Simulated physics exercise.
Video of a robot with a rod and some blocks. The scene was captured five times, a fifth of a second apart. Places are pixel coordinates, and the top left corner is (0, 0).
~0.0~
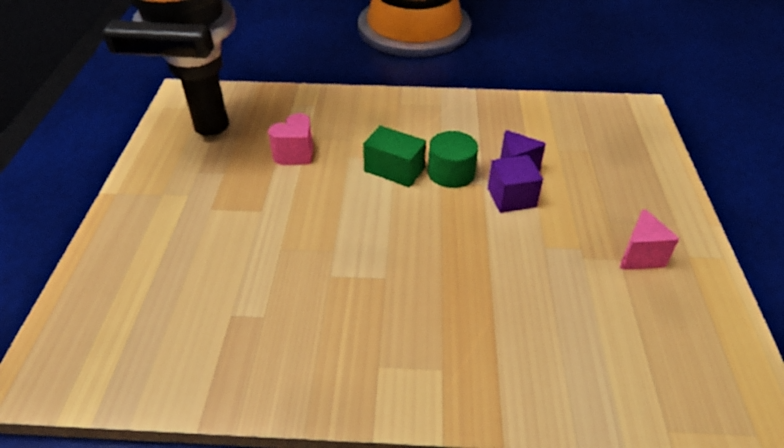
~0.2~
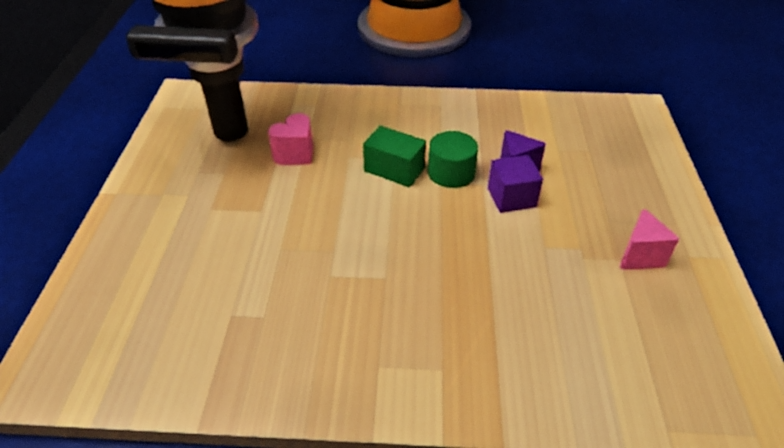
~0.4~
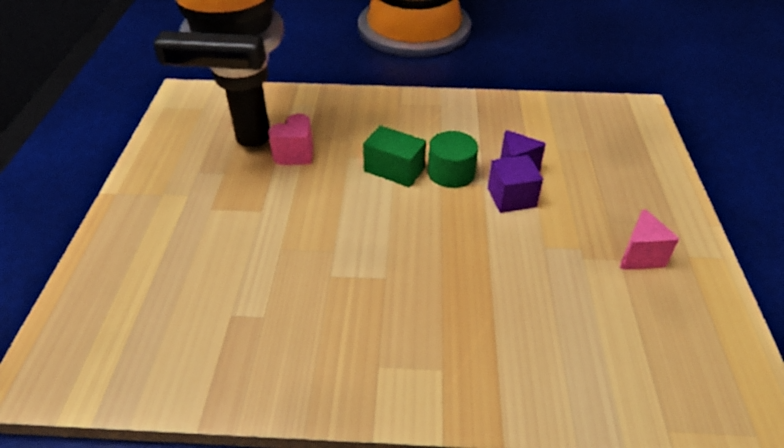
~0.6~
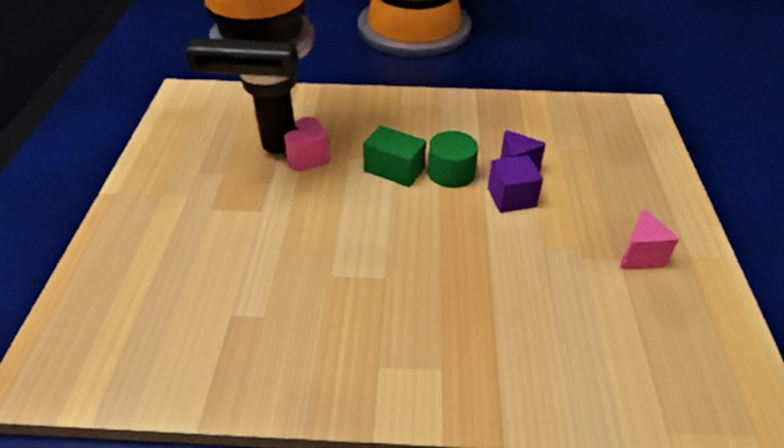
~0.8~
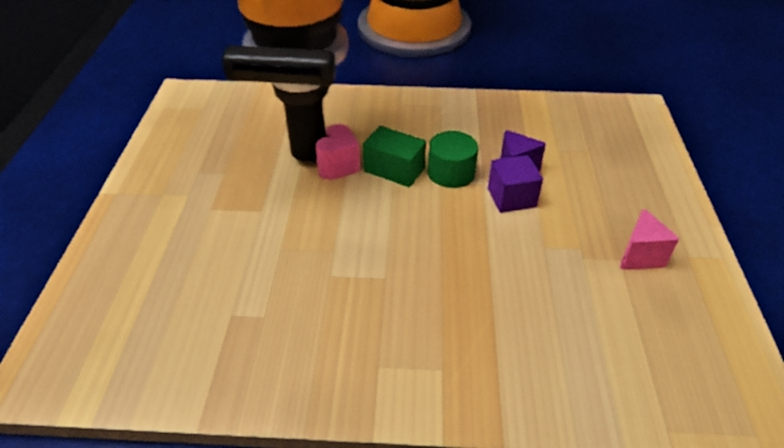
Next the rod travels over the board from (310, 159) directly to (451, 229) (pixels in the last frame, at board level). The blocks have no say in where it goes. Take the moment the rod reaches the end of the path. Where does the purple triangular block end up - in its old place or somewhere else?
The block moves away from its spot.
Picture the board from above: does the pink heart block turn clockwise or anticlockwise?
From above, it turns counterclockwise.
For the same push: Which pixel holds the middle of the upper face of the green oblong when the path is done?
The middle of the upper face of the green oblong will lie at about (470, 158) in the picture.
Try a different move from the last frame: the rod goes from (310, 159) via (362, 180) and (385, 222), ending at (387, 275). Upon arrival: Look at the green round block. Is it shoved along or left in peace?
That block is going to get moved.
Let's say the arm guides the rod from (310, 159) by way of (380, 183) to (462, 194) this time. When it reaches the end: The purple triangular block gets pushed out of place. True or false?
It is true.
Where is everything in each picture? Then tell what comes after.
Rod's lower end at (212, 126); pink heart block at (292, 127); green oblong at (395, 142); green round block at (454, 145); purple triangular block at (521, 142); pink triangular block at (652, 229), in the first frame.
Rod at (231, 131); blocks still, in the second frame.
Rod at (254, 136); blocks still, in the third frame.
Rod at (279, 143); pink heart block at (306, 130), in the fourth frame.
Rod at (309, 151); pink heart block at (337, 138); green oblong at (395, 142); green round block at (454, 145); purple triangular block at (521, 142); pink triangular block at (652, 229), in the fifth frame.
What follows on the original path. One third of the way, rod at (353, 173); pink heart block at (384, 163); green oblong at (424, 150), turned 50° anticlockwise; green round block at (475, 142).
Two thirds of the way, rod at (401, 197); pink heart block at (441, 183), turned 25° anticlockwise; green oblong at (464, 156), turned 85° anticlockwise; green round block at (500, 134); purple triangular block at (539, 139), turned 25° clockwise.
At the end, rod at (452, 221); pink heart block at (490, 197), turned 30° anticlockwise; green oblong at (470, 158), turned 95° anticlockwise; green round block at (502, 132); purple triangular block at (540, 139), turned 25° clockwise; pink triangular block still.
